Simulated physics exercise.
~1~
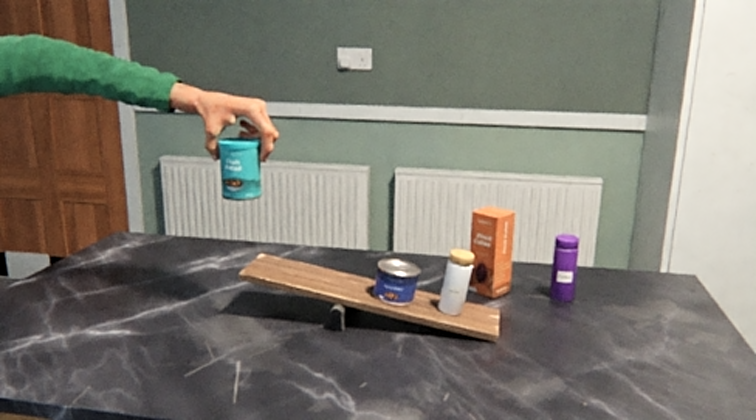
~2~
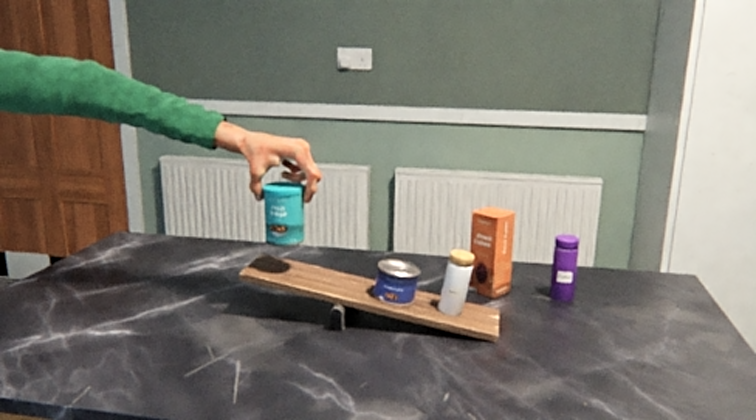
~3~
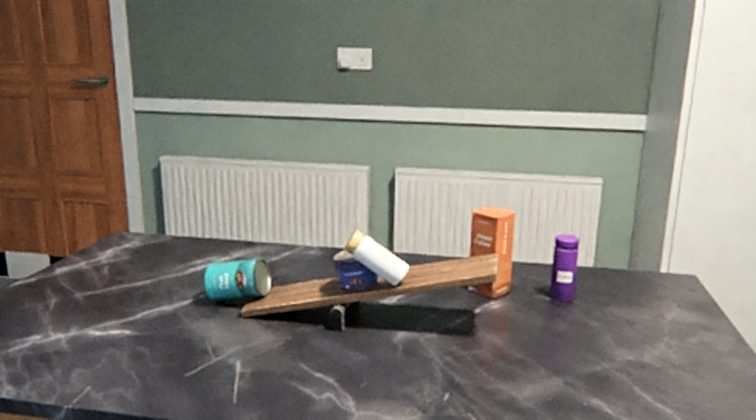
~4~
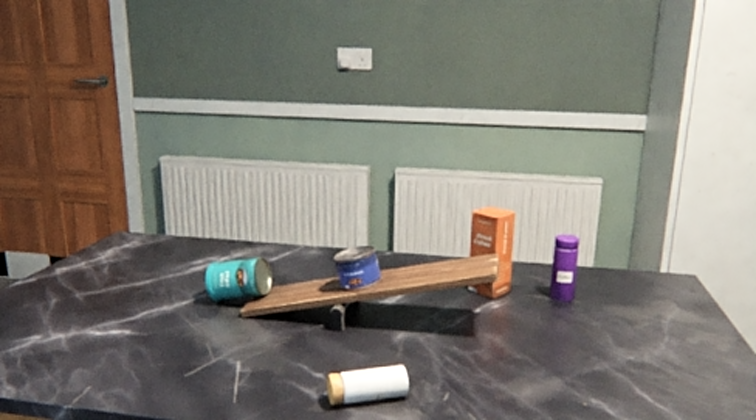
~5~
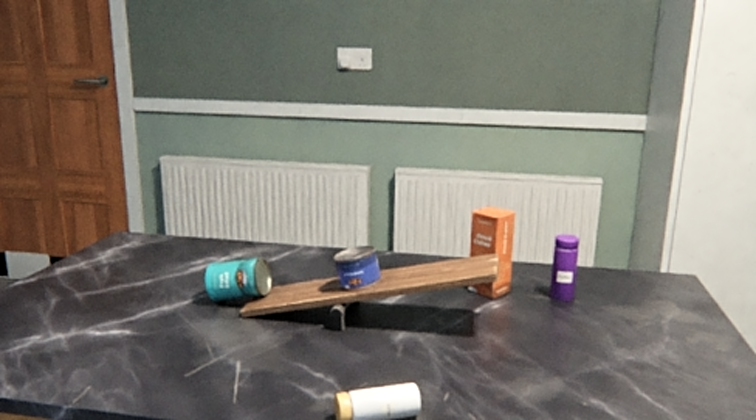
In the video, a hand drops a turquoise tin onto the raised left end of a plank holding a blue tin and white shaker; the plank tips left, the shaker topples onto the table, and the turquoise tin ends on its side while the blue tin stays on the plank.
